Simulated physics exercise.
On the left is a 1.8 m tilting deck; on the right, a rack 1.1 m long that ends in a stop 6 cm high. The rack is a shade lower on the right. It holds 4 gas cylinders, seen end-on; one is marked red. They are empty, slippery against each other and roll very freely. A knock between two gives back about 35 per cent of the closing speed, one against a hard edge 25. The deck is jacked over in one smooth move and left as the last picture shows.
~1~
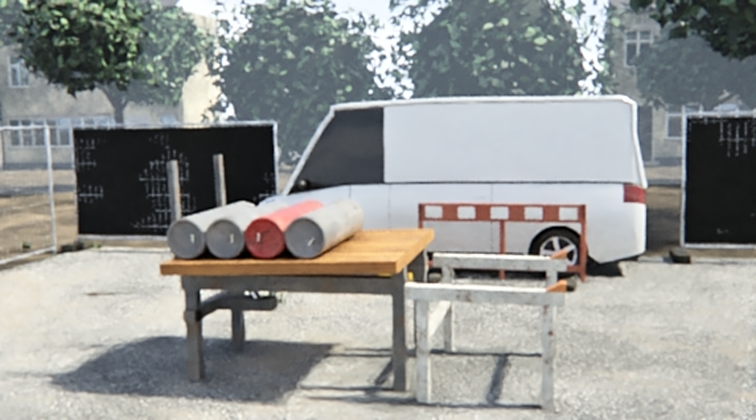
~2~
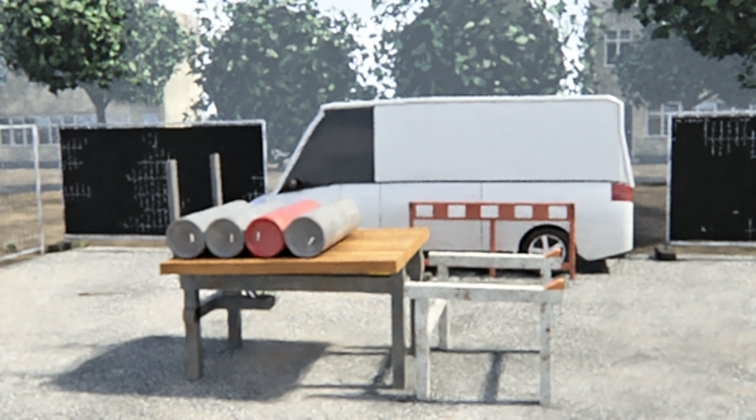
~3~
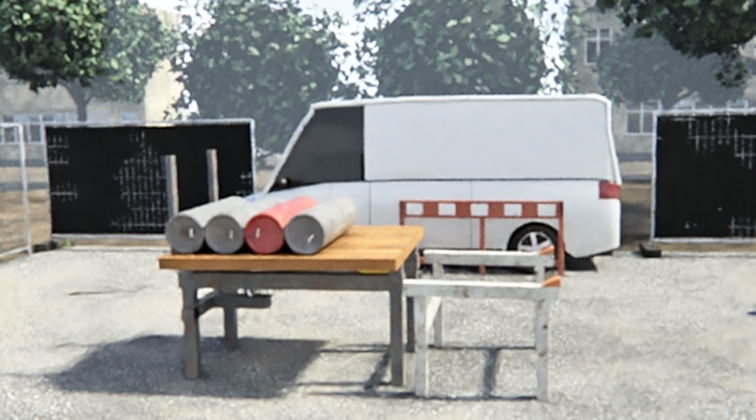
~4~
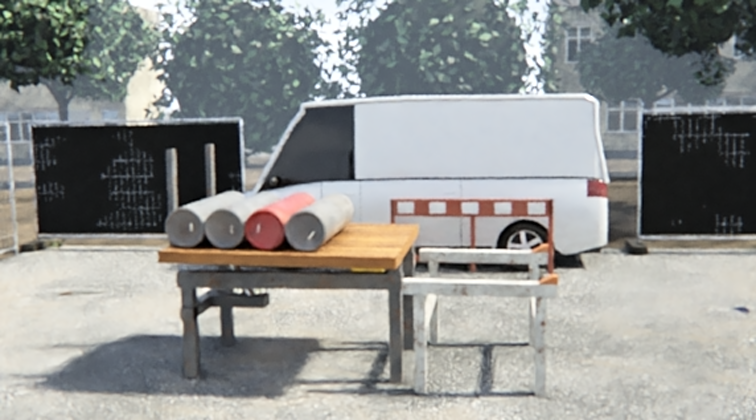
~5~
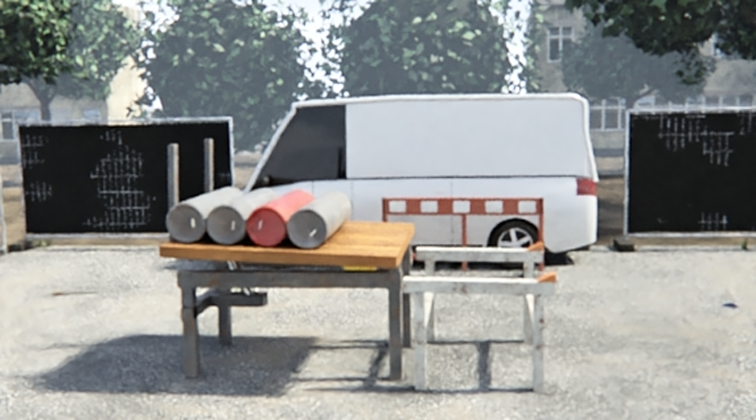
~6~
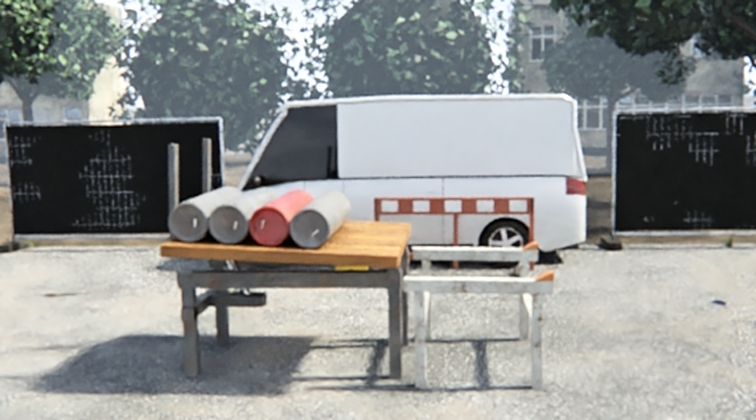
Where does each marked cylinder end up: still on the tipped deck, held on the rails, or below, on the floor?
Red is left held on the rails.
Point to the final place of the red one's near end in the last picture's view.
Around (524, 260).
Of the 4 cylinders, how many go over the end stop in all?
In all, 1.
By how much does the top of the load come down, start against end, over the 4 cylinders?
About 20 cm.
Another 0.8 s on from the last picture, red is on the deck, 85 cm from the hinge, rolling right; 0 past the stop so far.
Another 1.8 s on from the last picture, red is on the deck, 55 cm from the hinge, rolling right; 0 past the stop so far.
Another 3.0 s on from the last picture, red is on the rack, 110 cm from the rack's far end, rolling right; 0 past the stop so far.
In the end (6.6 s after the last picture), red is on the rack, 25 cm from the rack's far end; 1 past the stop so far.
